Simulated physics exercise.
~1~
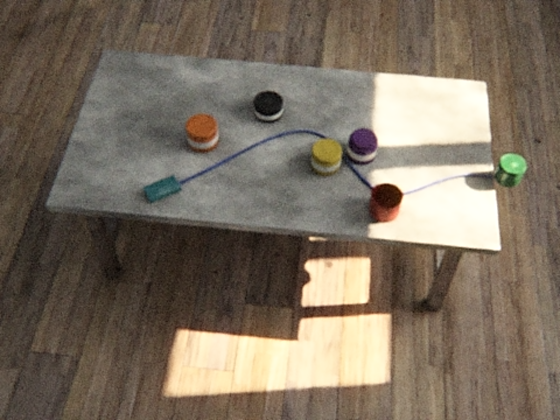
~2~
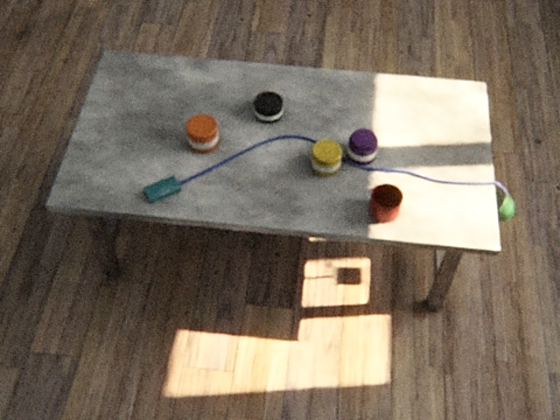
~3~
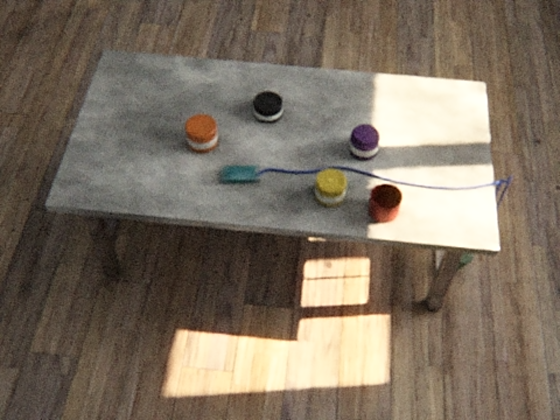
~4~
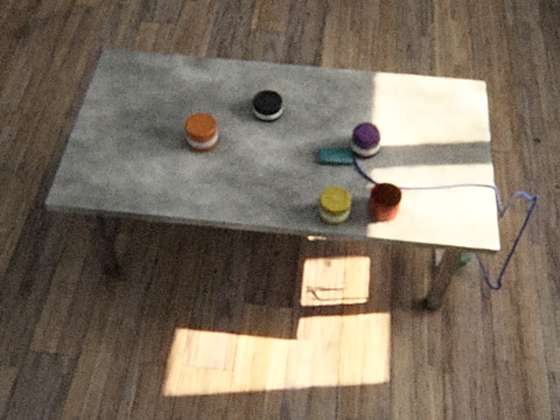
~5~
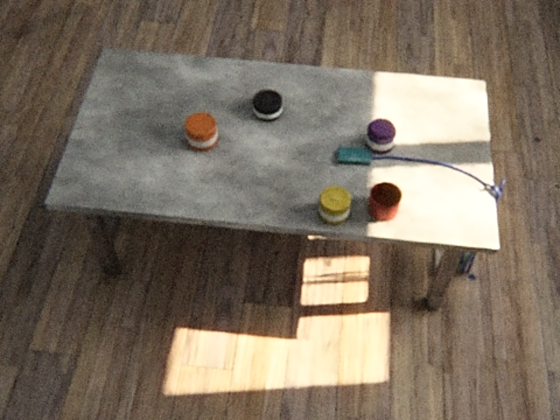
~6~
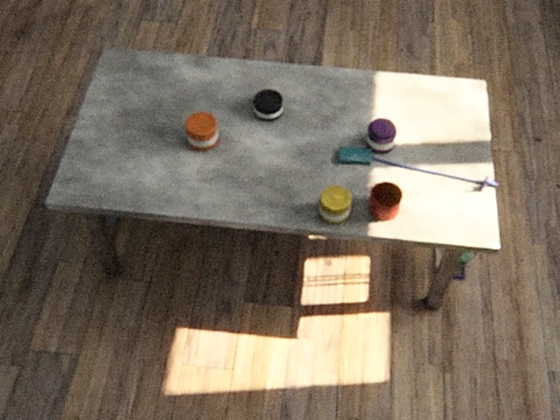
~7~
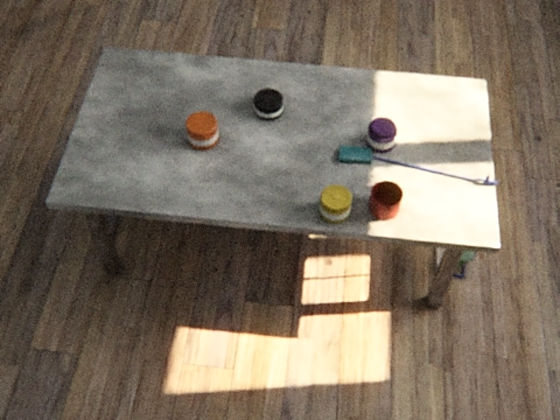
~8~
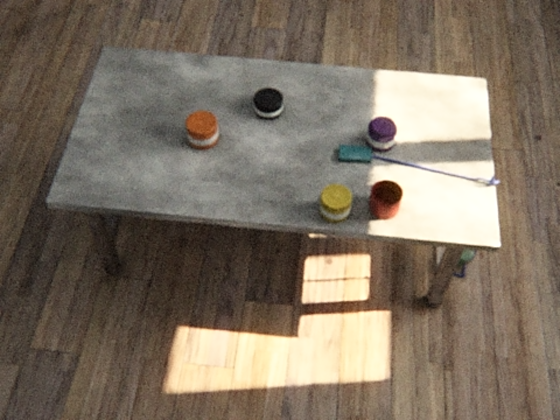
A grey table stands on a wooden floor, seen from above, with orange and black canisters at left and centre, a yellow canister and purple jar farther right, and a red mug near the front. A blue cable winds from a teal phone on the left to a green speaker at the right edge. The speaker drops over that edge, pulling the cable and dragging the phone rightward. The yellow canister is pushed toward the front, then the purple jar shifts right. The phone stops beside the jar, still on the table, while the speaker stays below the edge.
